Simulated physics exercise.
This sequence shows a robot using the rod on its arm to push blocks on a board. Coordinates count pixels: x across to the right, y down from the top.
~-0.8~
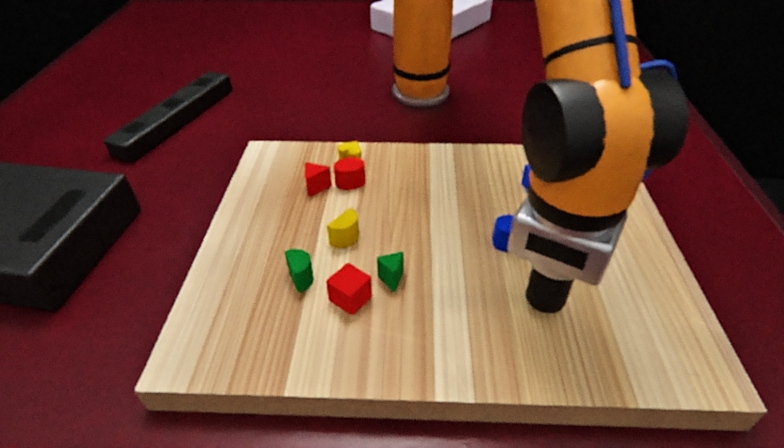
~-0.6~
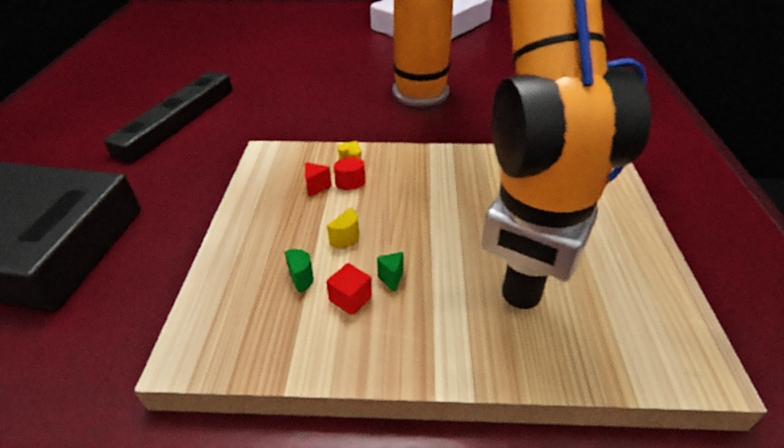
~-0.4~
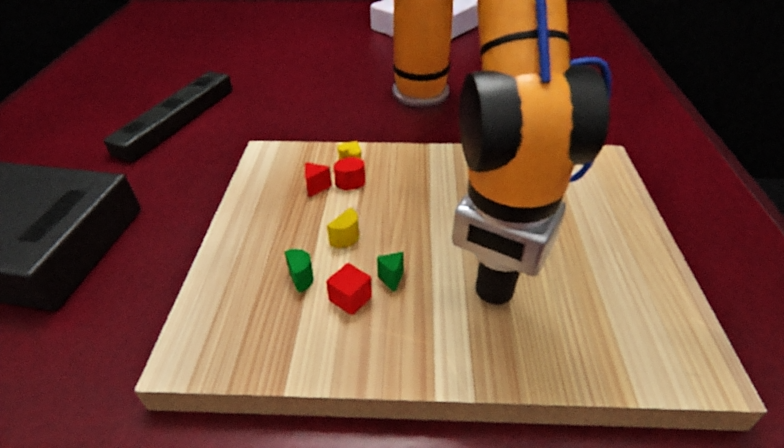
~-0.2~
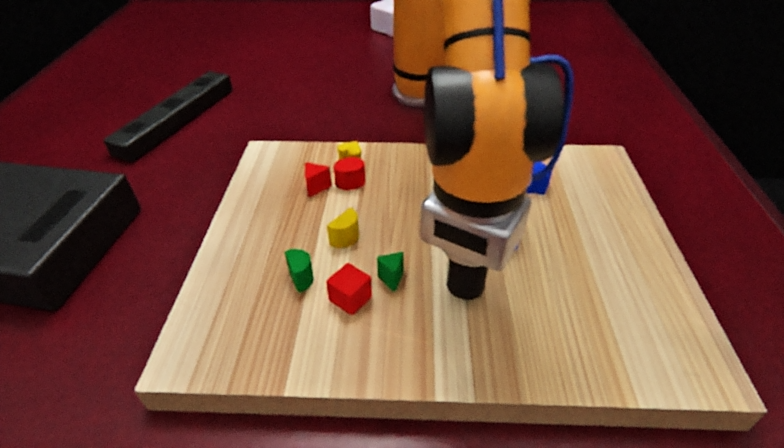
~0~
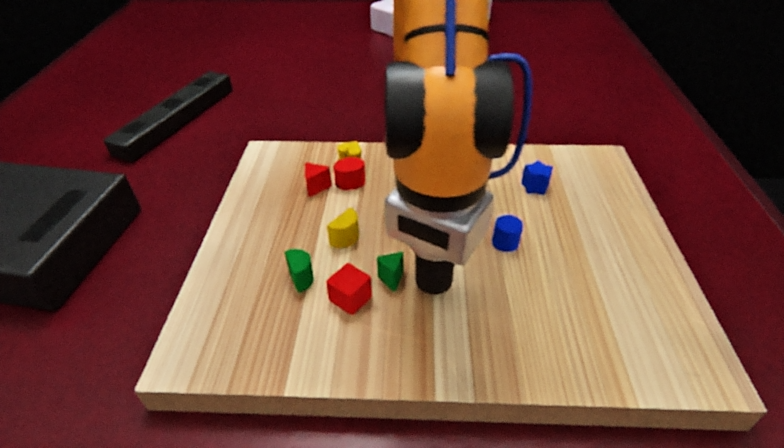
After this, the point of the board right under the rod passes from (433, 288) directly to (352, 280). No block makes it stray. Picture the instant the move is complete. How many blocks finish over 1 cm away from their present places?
The way I see it, the answer is two.
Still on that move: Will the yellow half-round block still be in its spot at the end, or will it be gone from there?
The push misses it.
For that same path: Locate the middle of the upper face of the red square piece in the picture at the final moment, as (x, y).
For the centre of its top, I'd go with (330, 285).
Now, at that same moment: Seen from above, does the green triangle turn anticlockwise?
No, it doesn't check out.
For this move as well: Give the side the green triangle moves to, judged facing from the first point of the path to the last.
Shifts right.
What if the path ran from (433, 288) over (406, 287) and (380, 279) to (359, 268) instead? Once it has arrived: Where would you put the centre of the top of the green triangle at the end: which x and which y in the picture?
The green triangle ends near (334, 240).
The first path, step by step. Halfway along, rod at (392, 277); green triangle at (367, 255), turned 20° clockwise.
At the end, rod at (351, 272); green half-round block not moved; yellow half-round block not moved; red square piece at (330, 285), turned 15° anticlockwise; green triangle at (333, 247), turned 35° clockwise.
